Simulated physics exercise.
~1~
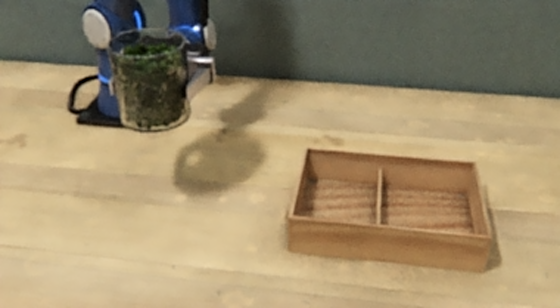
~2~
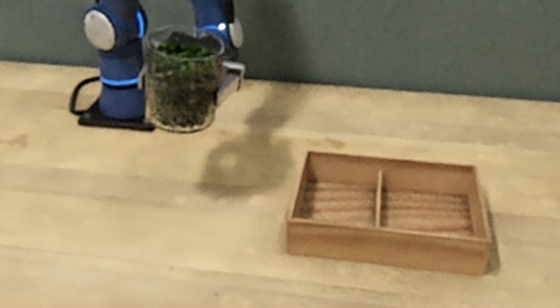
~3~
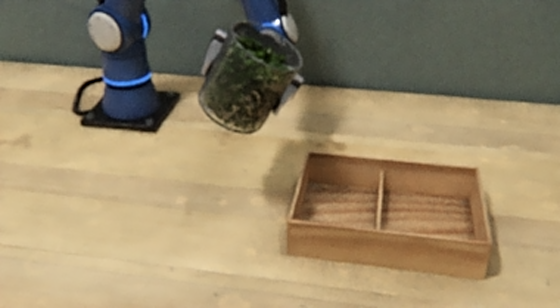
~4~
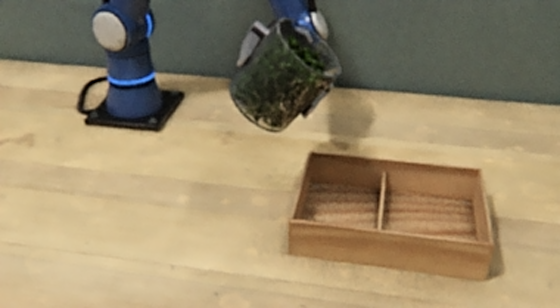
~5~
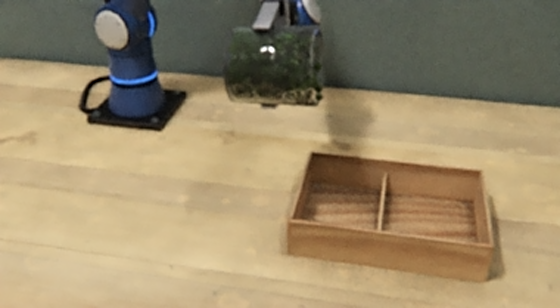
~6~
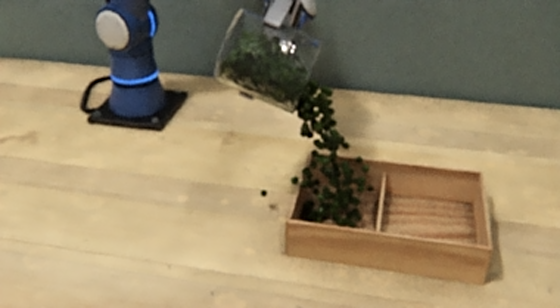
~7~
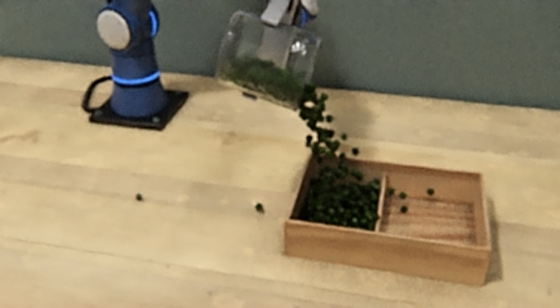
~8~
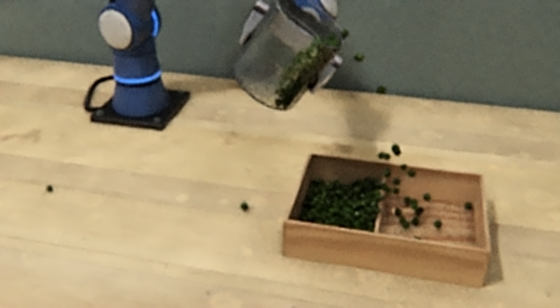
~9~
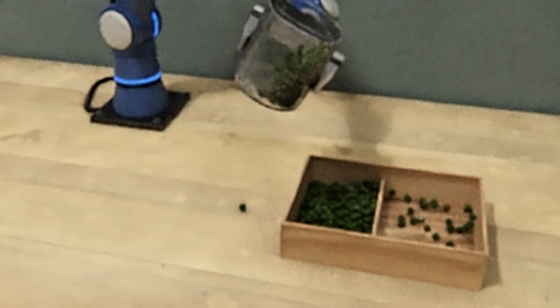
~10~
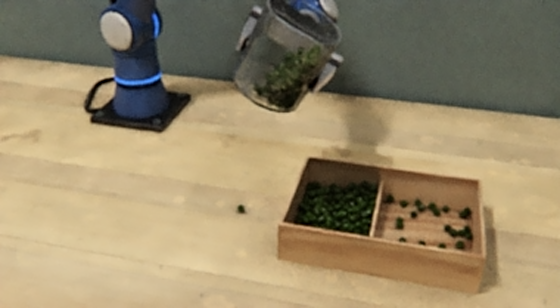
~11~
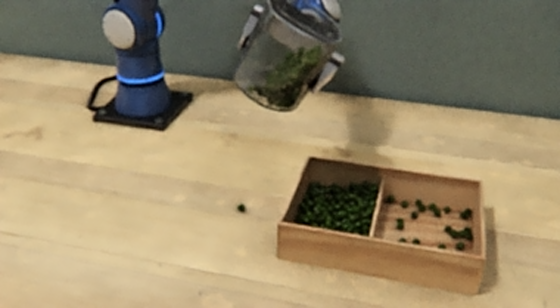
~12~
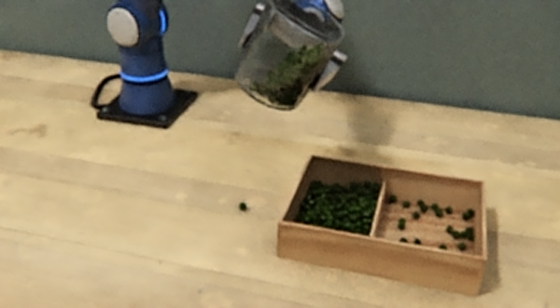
A blue robot arm's gripper carries a clear tumbler full of dark green beads above a pale wooden table against a grey-green wall, seen from slightly above. The arm's base stands at the upper left, and a brown wooden box split in two sits at the right. The tumbler moves right, tilting until it lies on its side, and beads stream into the box's left part. As it tips back partly upright, some beads scatter into the right part and a couple stray onto the table. Finally the tumbler hangs still, leaning, with some beads left inside, while the left part holds most of them.
